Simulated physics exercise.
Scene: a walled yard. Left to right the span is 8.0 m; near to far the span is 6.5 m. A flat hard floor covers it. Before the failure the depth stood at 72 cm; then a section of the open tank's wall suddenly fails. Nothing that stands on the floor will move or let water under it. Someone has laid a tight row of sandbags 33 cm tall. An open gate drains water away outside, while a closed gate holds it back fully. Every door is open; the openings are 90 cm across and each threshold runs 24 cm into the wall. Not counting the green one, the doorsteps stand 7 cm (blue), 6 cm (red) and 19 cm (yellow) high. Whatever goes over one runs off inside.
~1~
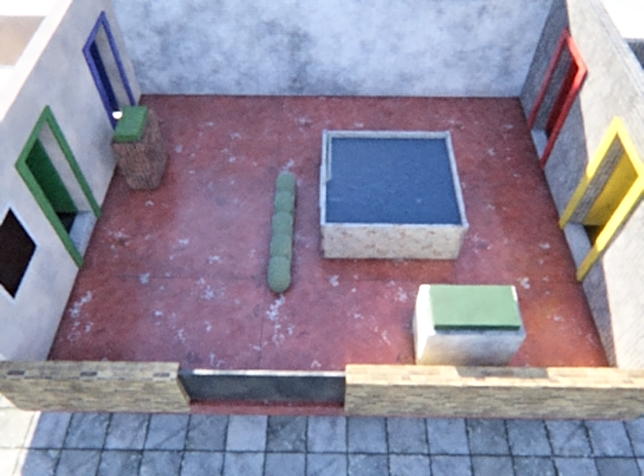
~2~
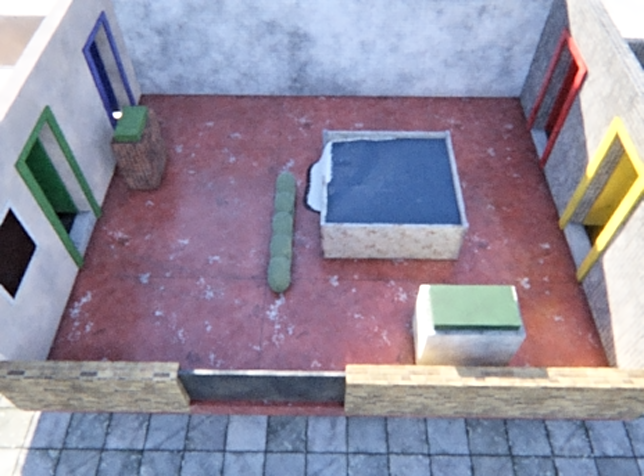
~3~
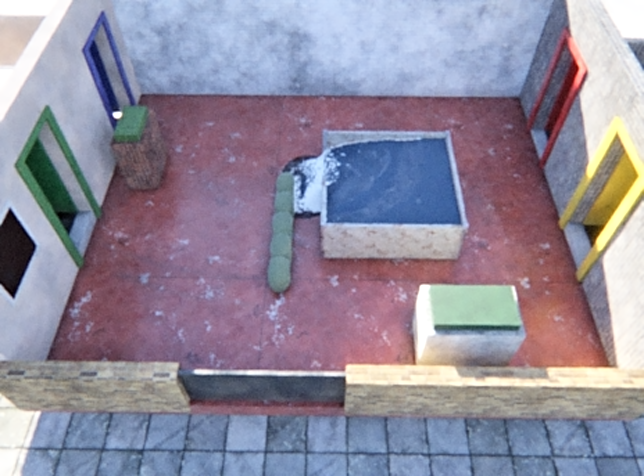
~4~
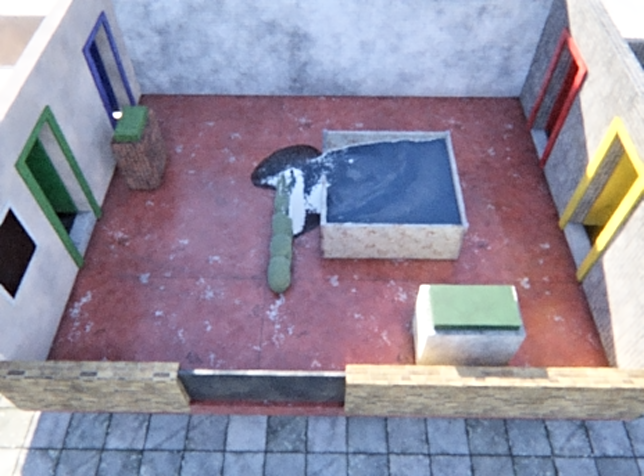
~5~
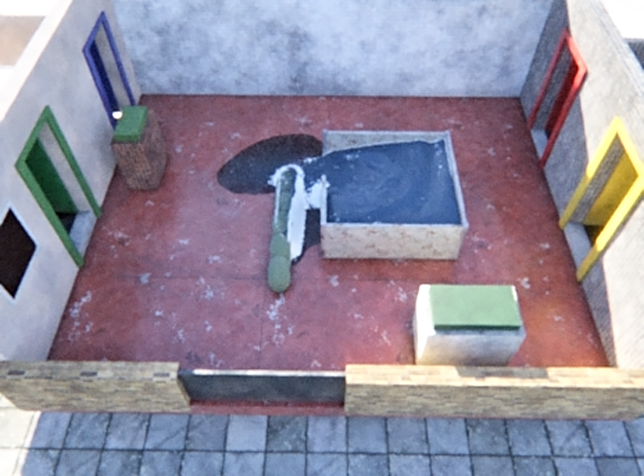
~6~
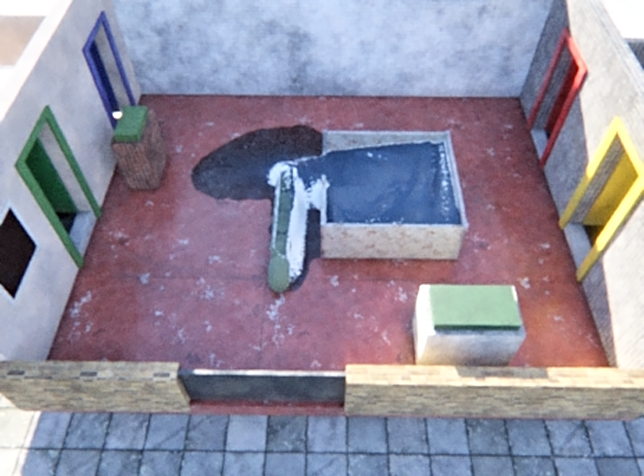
Dark water pours from the left side of a raised, pale-walled tank in a red-floored walled yard, seen from above by a still camera. A row of rounded green bushes stands left of the tank, with green-topped blocks at back left and front right, blue and green doorways left, red and yellow right. The water bulges out, froths white around the bushes, and spreads leftward in a widening dark patch.
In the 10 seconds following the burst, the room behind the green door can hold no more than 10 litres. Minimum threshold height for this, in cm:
7.5 cm, roughly.
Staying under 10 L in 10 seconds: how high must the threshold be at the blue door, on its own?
Roughly 24 cm at the blue door.
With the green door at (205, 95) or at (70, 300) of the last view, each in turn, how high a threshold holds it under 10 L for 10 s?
Around 17 and 8.0 cm respectively.
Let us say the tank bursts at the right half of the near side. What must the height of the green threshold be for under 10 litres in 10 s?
In that case you'd want it roughly 7.0 cm high.
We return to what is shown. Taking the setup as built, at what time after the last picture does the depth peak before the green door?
Roughly at 2.0 s.
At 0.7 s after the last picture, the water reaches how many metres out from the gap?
Near 4.2 metres, give or take.
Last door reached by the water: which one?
The red one comes last.
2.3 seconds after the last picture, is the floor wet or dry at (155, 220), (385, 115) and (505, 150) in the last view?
So the three spots come out swamped, spared, spared, in that order.
Then, 0.7 s after the last picture water covers 25 % of the floor, deepest (56 cm) near (297, 188); it has not reached the green door.
Then, 2.3 s after the last picture water covers 45 % of the floor, deepest (36 cm) near (297, 196); 10 cm at the green door, 0 litres in over its 21 cm threshold.
Then, 9.3 s after the last picture water covers 95 % of the floor, deepest (12 cm) near (297, 196); 5 cm at the green door, 0 litres in over its 21 cm threshold.
At the green door as built, the water peaked near 11 cm, 2.1 s after the last picture.
Run again over the same 10 s with other heights there, 15 litres in over 6.5 cm, 5 litres over 8.5 cm. The limit of 10 litres is kept from about 7.5 cm up.
